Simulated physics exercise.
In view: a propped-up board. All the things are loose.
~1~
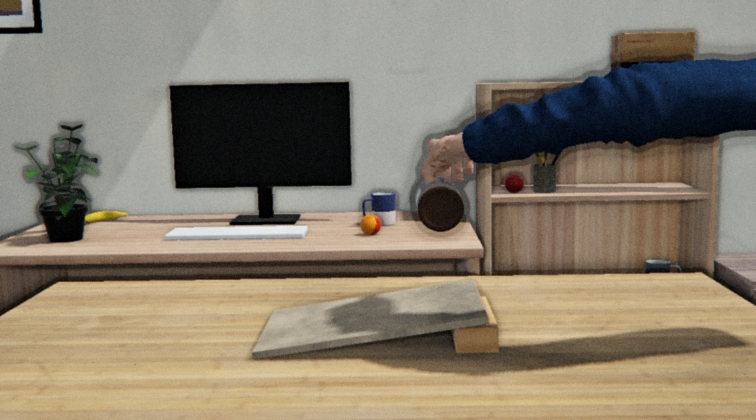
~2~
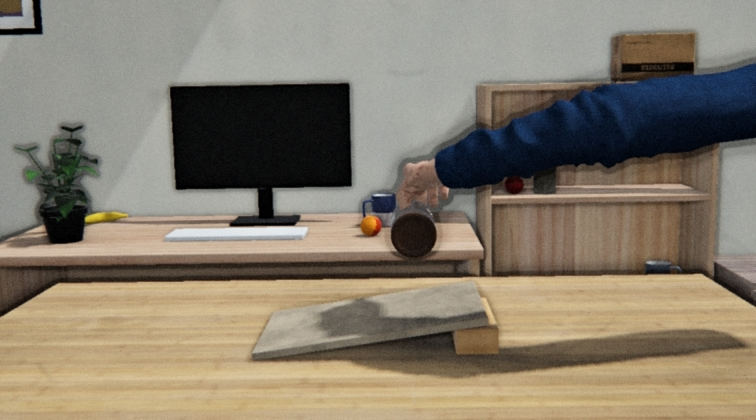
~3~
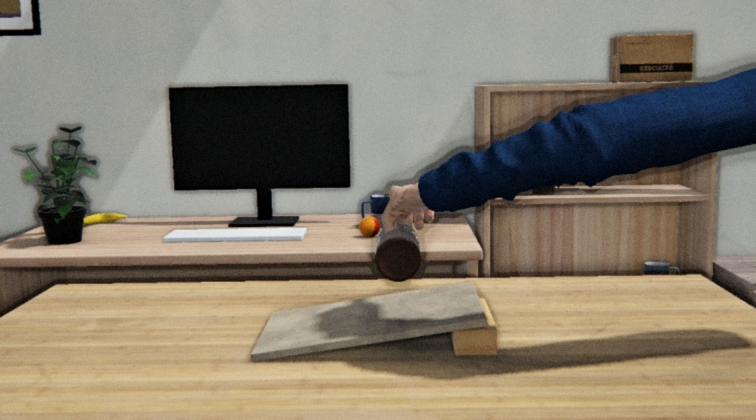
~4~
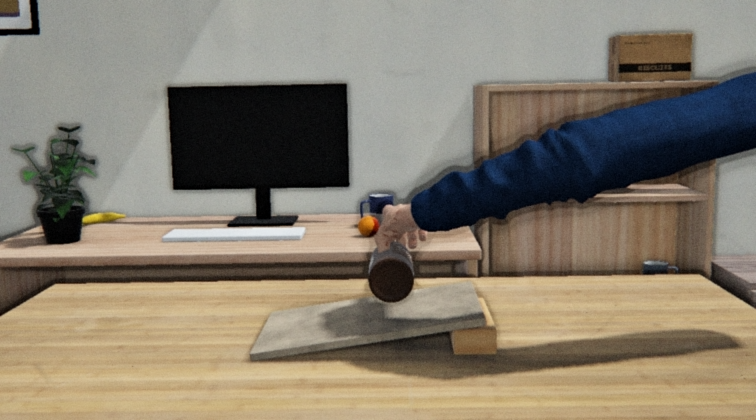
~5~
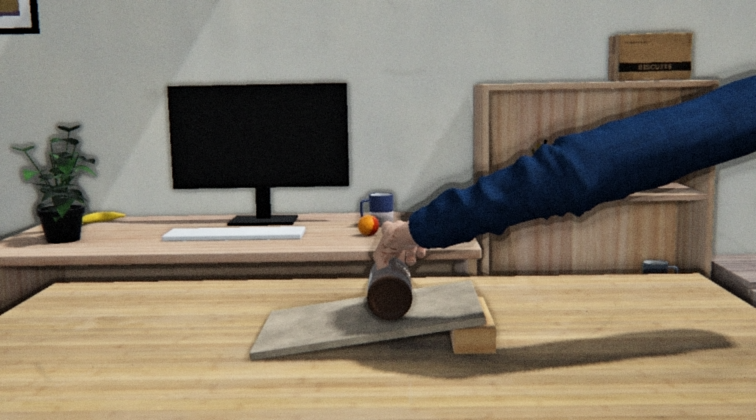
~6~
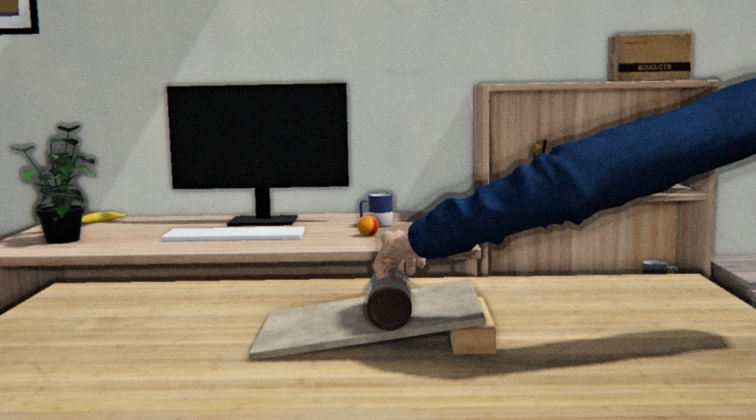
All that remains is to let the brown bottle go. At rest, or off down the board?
Outcome: The brown bottle runs down the board.
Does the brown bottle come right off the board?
The brown bottle comes off the board.
Then, 0.90 s on from there, brown bottle now off the board.
Then, 1.70 s on from there, things are still on the move.
Then, 2.30 s on from there, as before.
In the end, off the board, brown bottle. The brown bottle goes downhill.
